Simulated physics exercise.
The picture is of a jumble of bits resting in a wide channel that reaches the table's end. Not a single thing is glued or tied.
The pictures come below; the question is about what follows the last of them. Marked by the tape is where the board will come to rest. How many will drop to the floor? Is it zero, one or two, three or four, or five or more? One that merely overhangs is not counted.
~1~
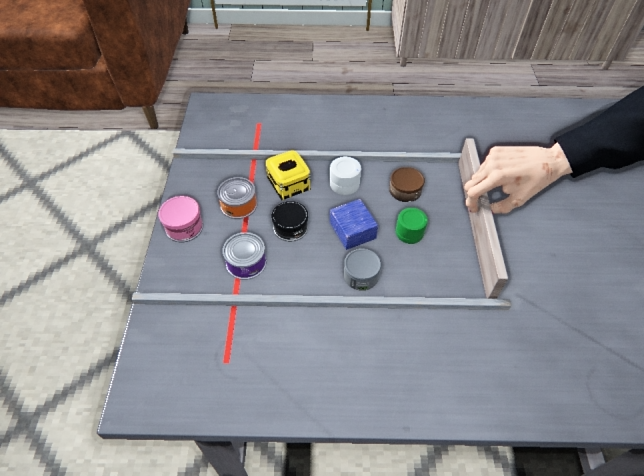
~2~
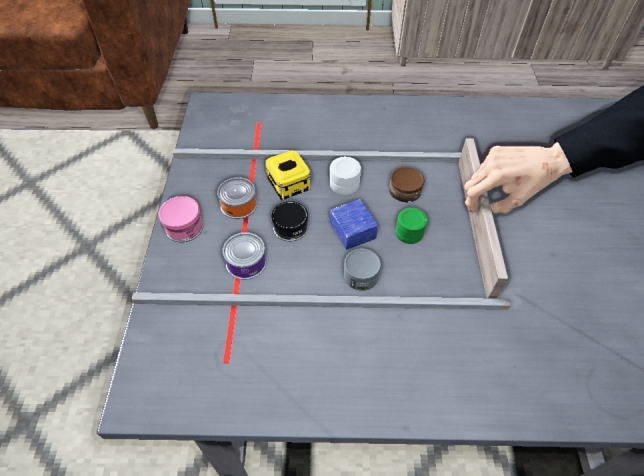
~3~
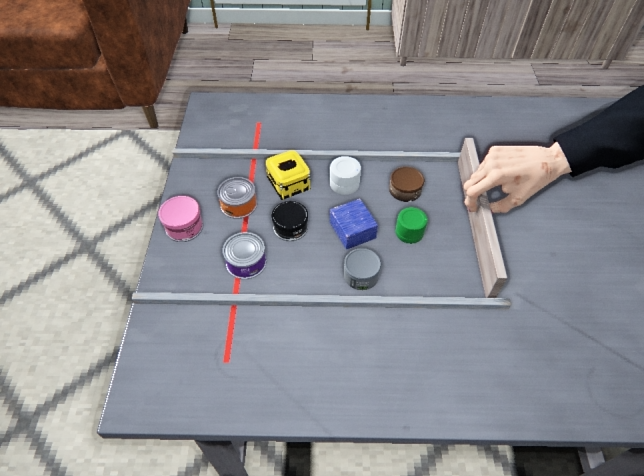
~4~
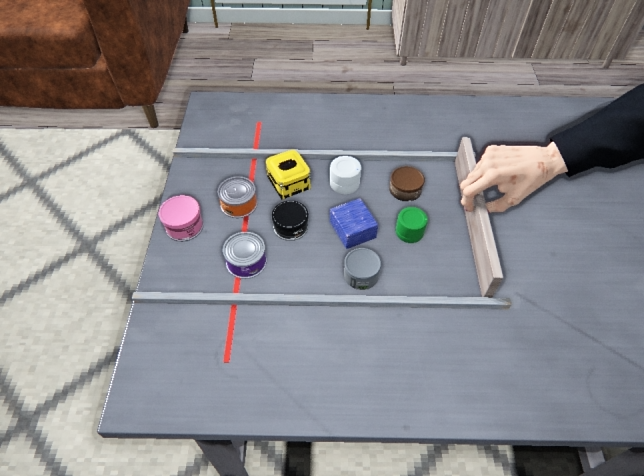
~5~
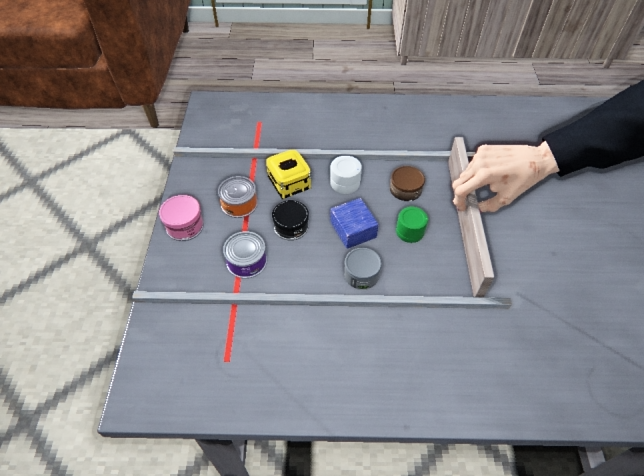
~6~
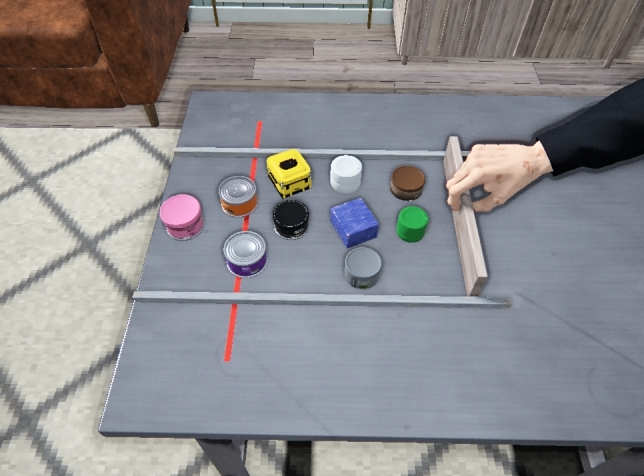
The push will send just one or two off the table.
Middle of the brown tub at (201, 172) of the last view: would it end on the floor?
From that start, the object then is safe.
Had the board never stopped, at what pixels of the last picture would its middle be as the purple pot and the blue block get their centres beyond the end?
The middle is at (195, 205) when it's the purple pot, and at (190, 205) when it's the blue block.
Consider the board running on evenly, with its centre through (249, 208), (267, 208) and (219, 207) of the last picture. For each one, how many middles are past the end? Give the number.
Place by place, 1, 0 and 3.
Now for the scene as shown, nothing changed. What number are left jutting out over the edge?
The figure is 1.
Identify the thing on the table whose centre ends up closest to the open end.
Ending up nearest is the orange pot.
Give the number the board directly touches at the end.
At rest, 4 are in contact.
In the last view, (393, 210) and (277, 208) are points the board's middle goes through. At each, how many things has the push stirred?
By then 4, and 10.
Soon after, none off yet; pink pot at rest near (183, 218); orange pot at rest near (239, 197); purple pot at rest near (246, 255).
After that, none off yet; pink pot at rest near (183, 218); orange pot displaced a little near (223, 189); purple pot at rest near (246, 255).
In the end, the number that fall off is one or two; gone, pink pot.
